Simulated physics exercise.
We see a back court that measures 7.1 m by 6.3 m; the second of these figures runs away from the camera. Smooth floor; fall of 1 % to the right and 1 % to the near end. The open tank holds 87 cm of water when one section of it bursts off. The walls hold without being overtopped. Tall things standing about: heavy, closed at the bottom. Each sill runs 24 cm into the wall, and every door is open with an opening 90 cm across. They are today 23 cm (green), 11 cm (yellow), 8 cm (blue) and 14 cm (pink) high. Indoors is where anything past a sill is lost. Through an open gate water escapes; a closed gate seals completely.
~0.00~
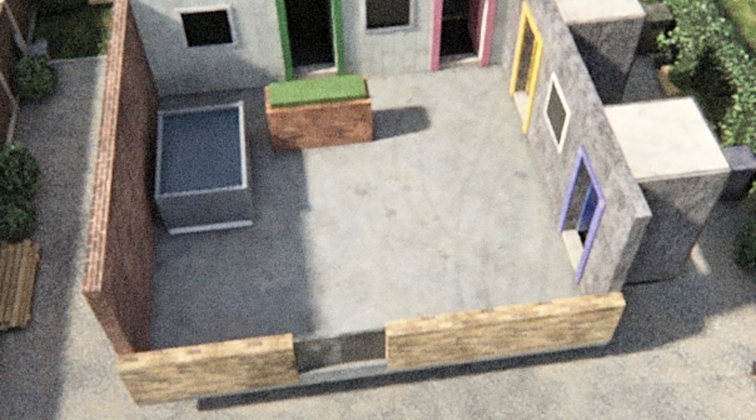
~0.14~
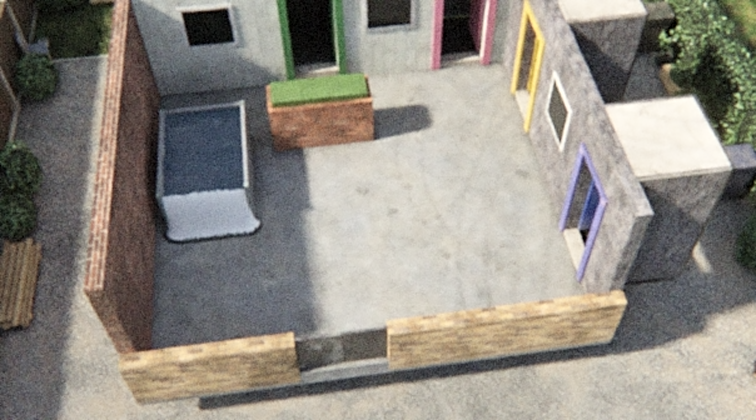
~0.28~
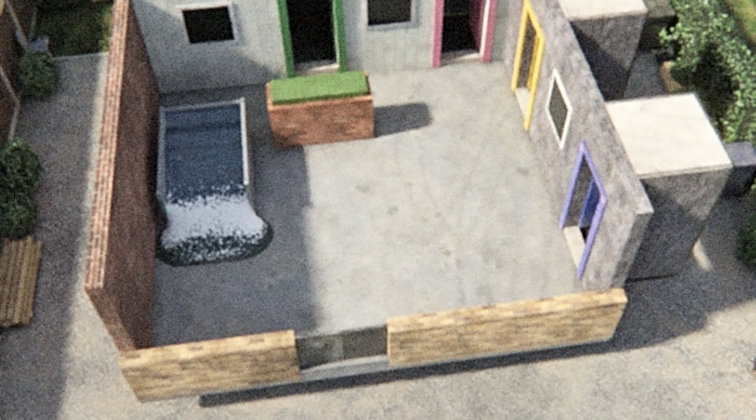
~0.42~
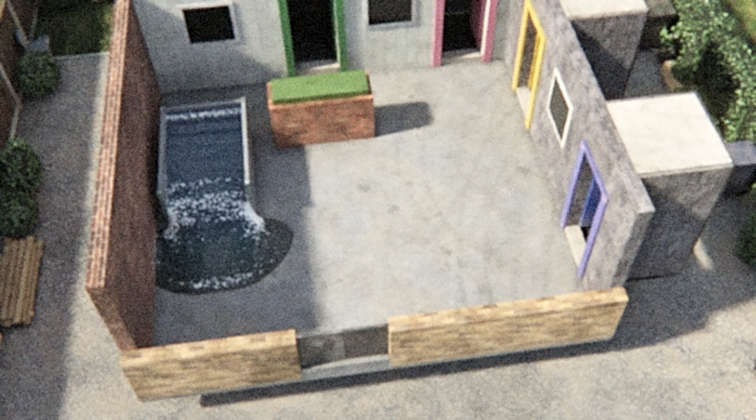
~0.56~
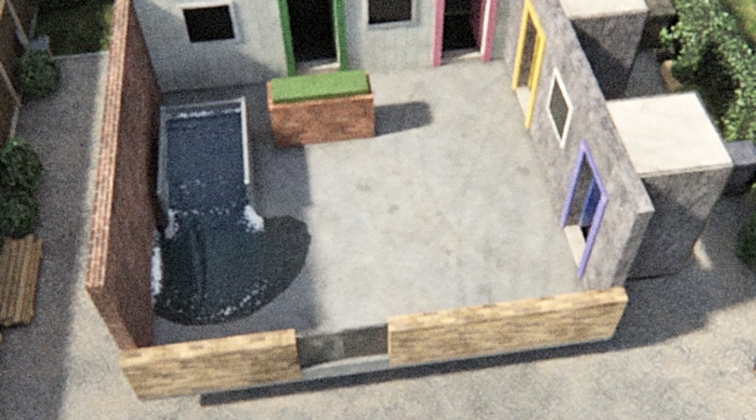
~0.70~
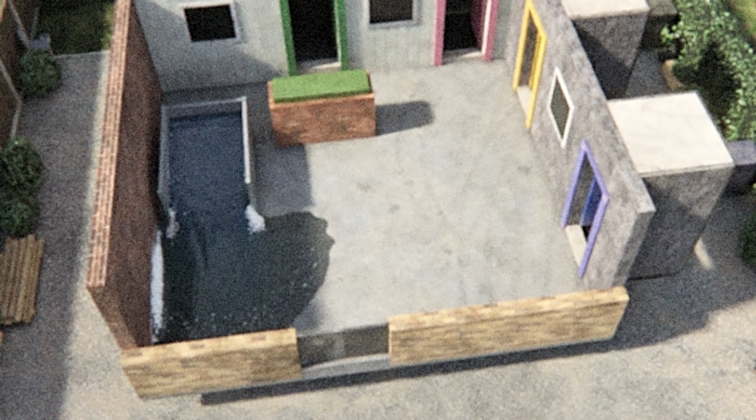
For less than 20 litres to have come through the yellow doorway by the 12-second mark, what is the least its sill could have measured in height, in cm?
7 cm or so.
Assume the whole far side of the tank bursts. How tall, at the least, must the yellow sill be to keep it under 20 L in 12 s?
Then something near 22 cm.
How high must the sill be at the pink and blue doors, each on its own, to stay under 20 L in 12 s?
Close to 10.5 cm (pink) and close to 21 cm (blue).
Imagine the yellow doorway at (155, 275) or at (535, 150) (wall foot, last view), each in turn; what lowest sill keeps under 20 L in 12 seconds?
You'd want about 18 cm there first, then about 7.5 cm.
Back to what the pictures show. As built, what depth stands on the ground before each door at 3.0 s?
Door by door in centimetres - green 0, yellow 0, blue 2, pink 0.
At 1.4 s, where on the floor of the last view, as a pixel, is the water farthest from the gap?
In the last picture, around (383, 345).
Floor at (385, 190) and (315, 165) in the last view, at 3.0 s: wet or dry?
First untouched, then untouched.
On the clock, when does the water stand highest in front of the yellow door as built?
That happens close to 10.0 s on the clock.
After 1.4 s water covers 25 % of the floor, deepest (59 cm) near (165, 372); it has not reached the yellow door.
After 3.0 s water covers 40 % of the floor, deepest (30 cm) near (593, 318); it has not reached the yellow door.
After 12.0 s water covers 95 % of the floor, deepest (12 cm) near (593, 318); 9 cm at the yellow door, 2 litres in over its 11 cm sill.
At the yellow door as built, the water arrived by 4.5 s and peaked near 12 cm at 10.0 s.
With a sill of 6 cm, 34 litres would have come in within the 12 s; with 8.5 cm, 11 litres. So under 20 litres takes about 7 cm.
